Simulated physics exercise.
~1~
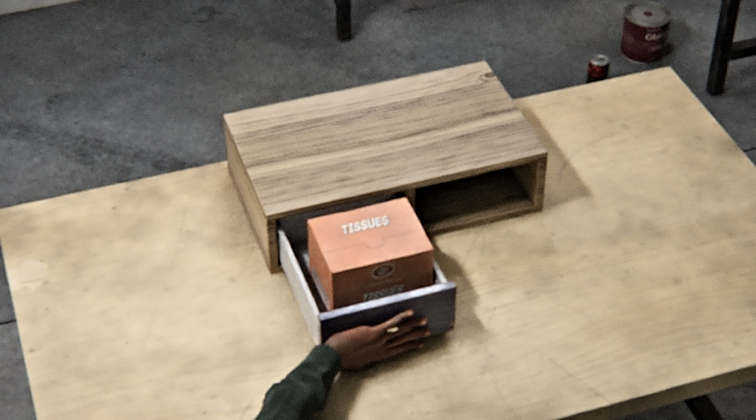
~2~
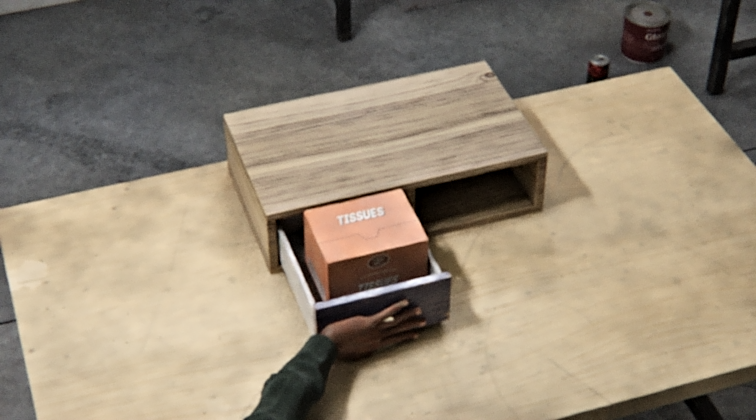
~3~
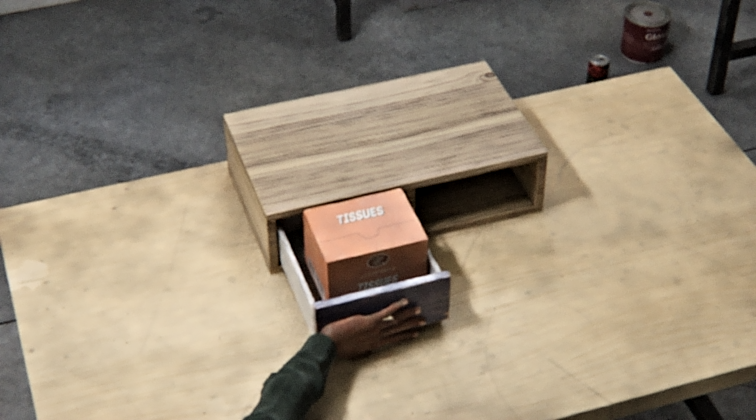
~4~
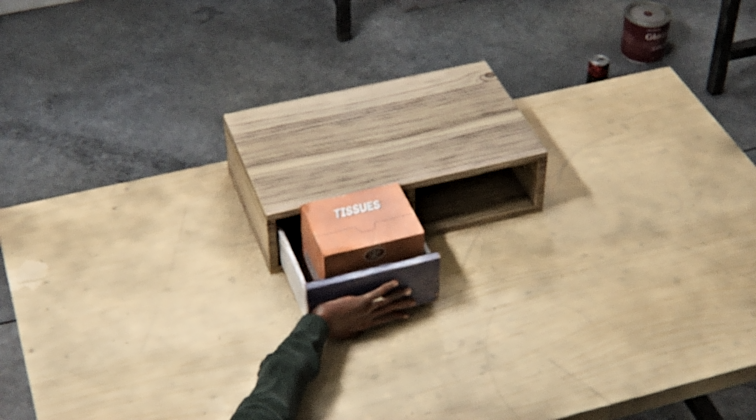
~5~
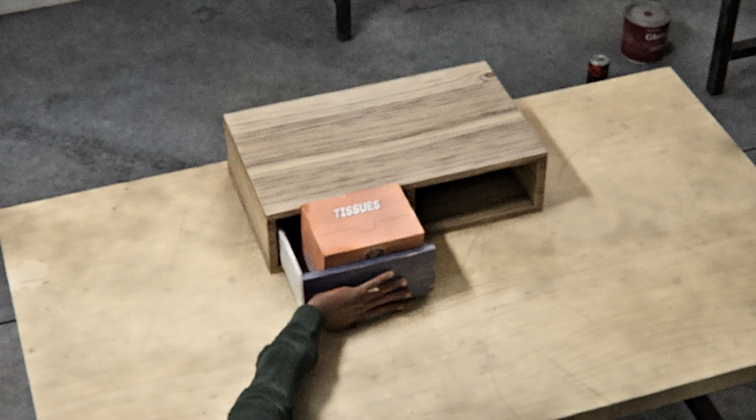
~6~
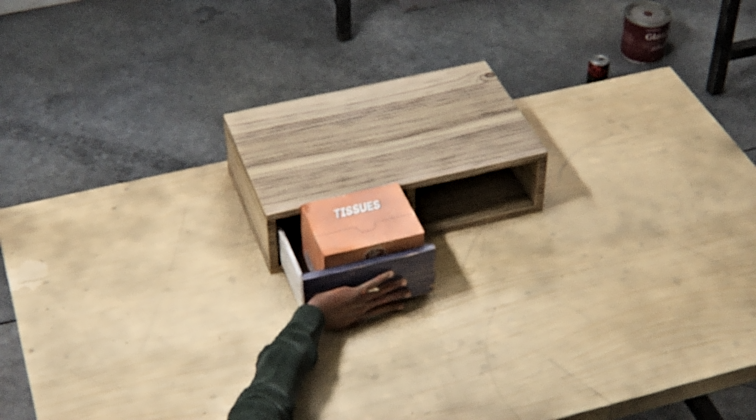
A drawer holding an orange tissue box slides partway in under a hand and stays ajar.
